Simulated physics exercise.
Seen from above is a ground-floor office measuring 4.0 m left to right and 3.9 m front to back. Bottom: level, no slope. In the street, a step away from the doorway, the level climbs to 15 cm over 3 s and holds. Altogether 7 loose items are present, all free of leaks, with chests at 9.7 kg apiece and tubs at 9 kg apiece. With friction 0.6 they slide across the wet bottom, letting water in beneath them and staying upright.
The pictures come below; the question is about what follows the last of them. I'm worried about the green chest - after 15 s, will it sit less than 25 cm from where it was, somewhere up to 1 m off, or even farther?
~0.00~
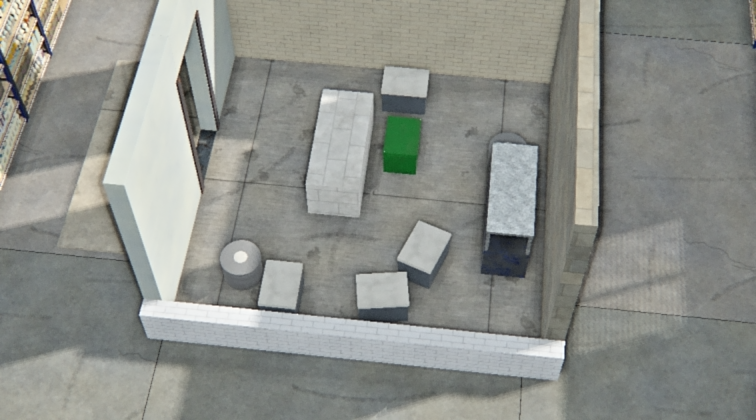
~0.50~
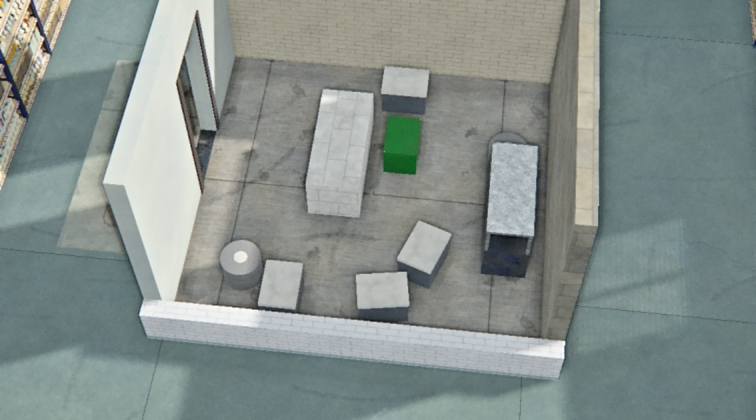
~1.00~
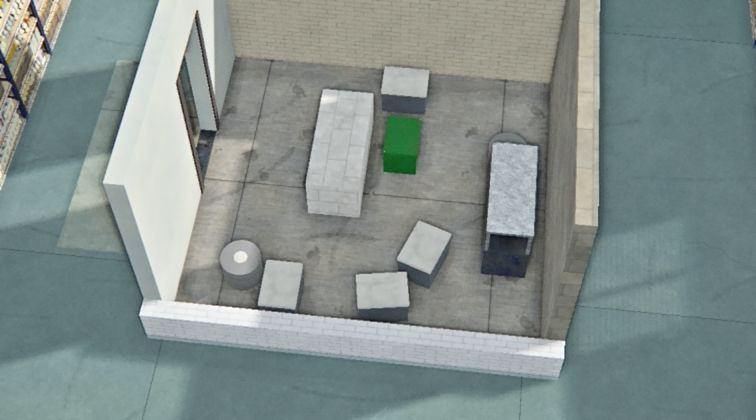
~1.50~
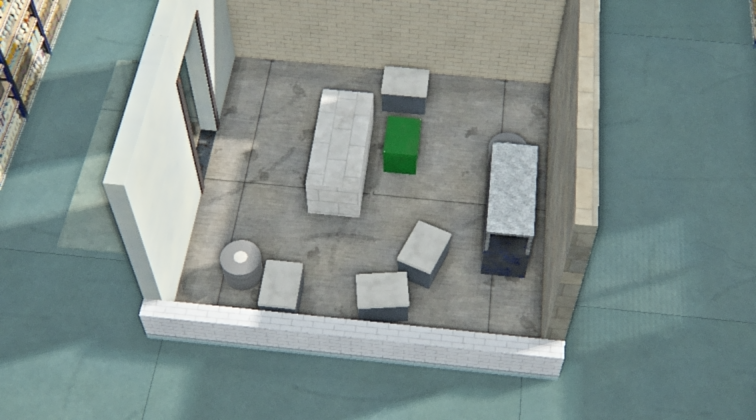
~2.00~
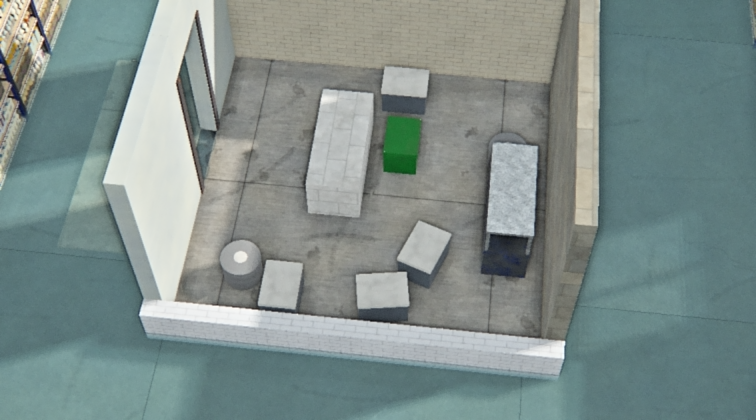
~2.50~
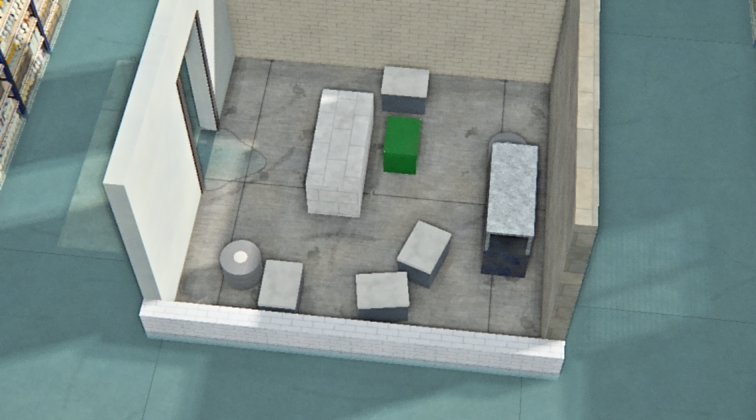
It'll show almost no shift.
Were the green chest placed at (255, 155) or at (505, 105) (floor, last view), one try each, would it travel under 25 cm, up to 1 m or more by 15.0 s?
Goes far off, then goes a bit.
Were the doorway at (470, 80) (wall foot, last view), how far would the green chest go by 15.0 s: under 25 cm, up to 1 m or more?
The green chest ends up almost where it started.
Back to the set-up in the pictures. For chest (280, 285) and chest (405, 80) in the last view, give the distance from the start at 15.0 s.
In turn: 120 cm, 10 cm.
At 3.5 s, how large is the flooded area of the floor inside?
Wet area: Approx. 2.0 m2.
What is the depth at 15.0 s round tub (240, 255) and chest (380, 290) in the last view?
Some 8 cm at the first, some 8 cm at the second.
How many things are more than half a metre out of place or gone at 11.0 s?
Answer: 1.
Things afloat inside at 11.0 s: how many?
By my count, 2.
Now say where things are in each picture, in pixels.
The first picture shows the green chest at (402, 135) rests on the ground; 0.0 m2 under water; 0 of 7 have shifted.
The second picture shows the green chest at (402, 135) rests on the ground; 0.0 m2 under water; 0 of 7 have shifted.
The third picture shows the green chest at (402, 135), on the bottom; 0.0 m2 under water; 0 of 7 have shifted.
The fourth picture shows the green chest at (402, 135) rests on the ground; 0.0 m2 under water; 0 of 7 have shifted.
The fifth picture shows the green chest at (402, 135) rests on the ground; 0.0 m2 under water; 0 of 7 have shifted.
The sixth picture shows the green chest at (402, 135), on the bottom; 0.4 m2 under water; 0 of 7 have shifted.
After 3.5 s the green chest is near (402, 135), 0.0 m from its start, aground; 0 afloat.
After 6.8 s the green chest is near (402, 135), 0.0 m from its start, aground; 0 afloat.
After 11.0 s the green chest is near (402, 135), 0.0 m from its start, aground; 2 afloat.
After 15.0 s the green chest is near (399, 134), 0.0 m from its start, afloat; 7 afloat.
